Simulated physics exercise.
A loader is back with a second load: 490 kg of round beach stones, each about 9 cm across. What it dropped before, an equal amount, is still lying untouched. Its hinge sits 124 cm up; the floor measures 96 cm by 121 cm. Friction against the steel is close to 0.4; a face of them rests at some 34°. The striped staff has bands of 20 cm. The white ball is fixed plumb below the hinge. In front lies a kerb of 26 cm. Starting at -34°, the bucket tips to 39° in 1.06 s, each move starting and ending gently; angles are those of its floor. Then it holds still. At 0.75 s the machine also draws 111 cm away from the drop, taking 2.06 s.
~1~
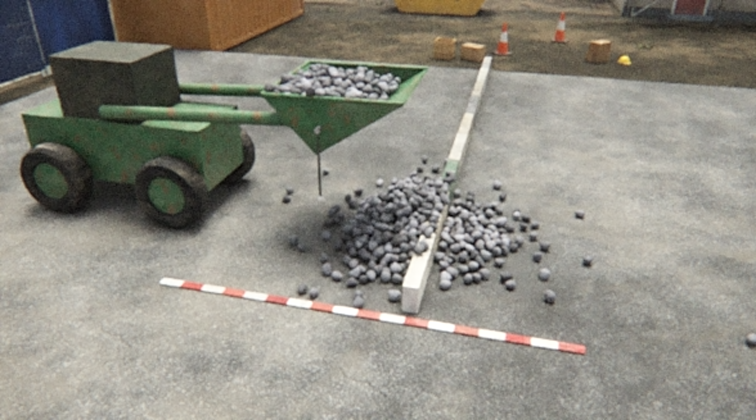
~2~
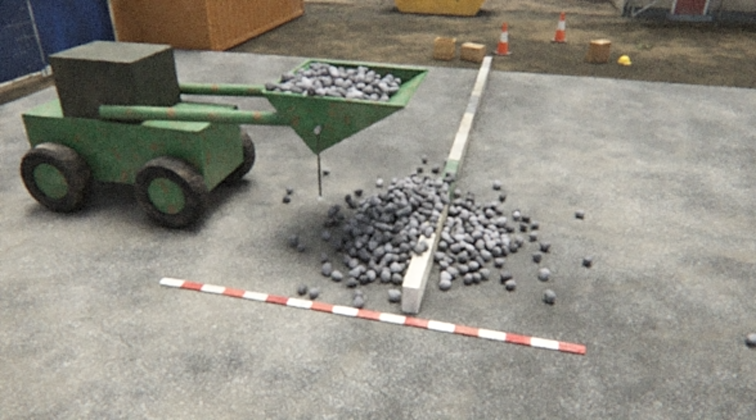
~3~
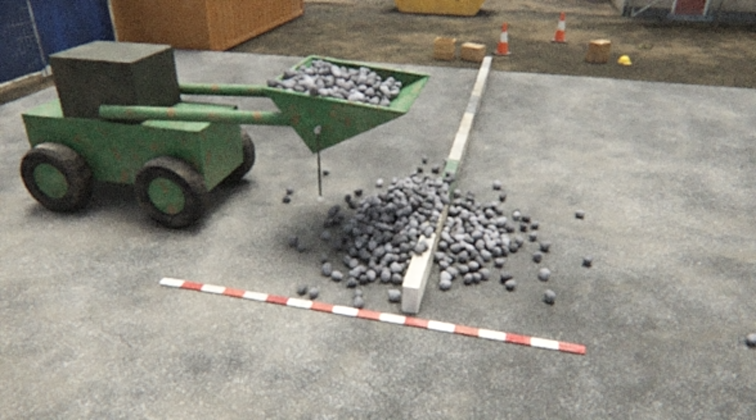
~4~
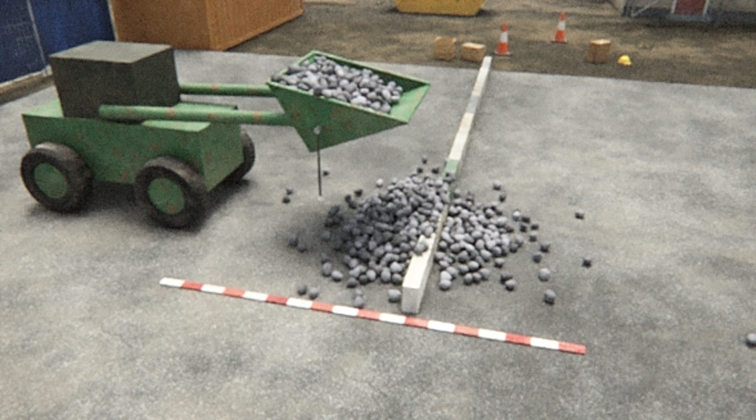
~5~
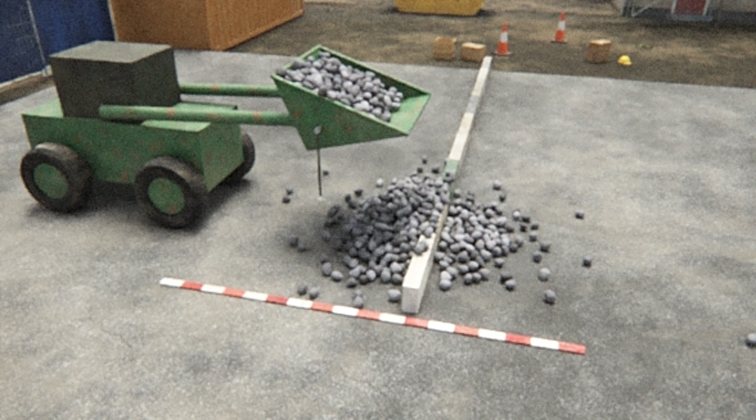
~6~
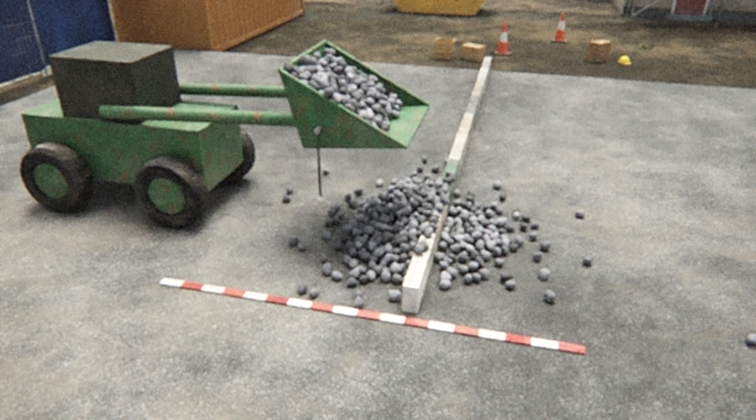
A green loader's bucket, heaped with grey stones, tilts slowly forward at the end of its arms, its rear edge rising and its front lip dipping while the stones stay inside. The wheeled machine stands at left on a grey paved yard, seen from above by a still camera, with crates and orange cones behind. Below, a pile of similar stones lies motionless across a pale kerb, behind a red-and-white striped staff.
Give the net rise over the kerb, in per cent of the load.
Roughly 11 per cent of a load more.
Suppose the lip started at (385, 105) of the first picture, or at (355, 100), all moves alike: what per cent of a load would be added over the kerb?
About 0 and 0 per cent.
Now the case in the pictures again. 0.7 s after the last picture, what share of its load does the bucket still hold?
Roughly 50 per cent is still inside.
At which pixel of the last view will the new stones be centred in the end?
Their middle is at about (394, 212).
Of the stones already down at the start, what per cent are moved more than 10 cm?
Roughly 25 per cent of them.
Then, 0.4 s after the last picture the floor is at 28°; in per cent of one load, 100 in the bucket, 80 on this side of the kerb, 20 over the kerb; the foremost stones are at (575, 260).
Then, 0.7 s after the last picture the floor is at 39°; in per cent of one load, 49 in the bucket, 131 on this side of the kerb, 20 over the kerb; the foremost stones are at (575, 260).
Then, 2.8 s after the last picture the floor is at 39°; in per cent of one load, 0 in the bucket, 169 on this side of the kerb, 31 over the kerb; the foremost stones are at (595, 255).
Then, 5.6 s after the last picture the floor is at 39°; in per cent of one load, 0 in the bucket, 169 on this side of the kerb, 31 over the kerb; the foremost stones are at (595, 255). Net gain over the kerb, 11.
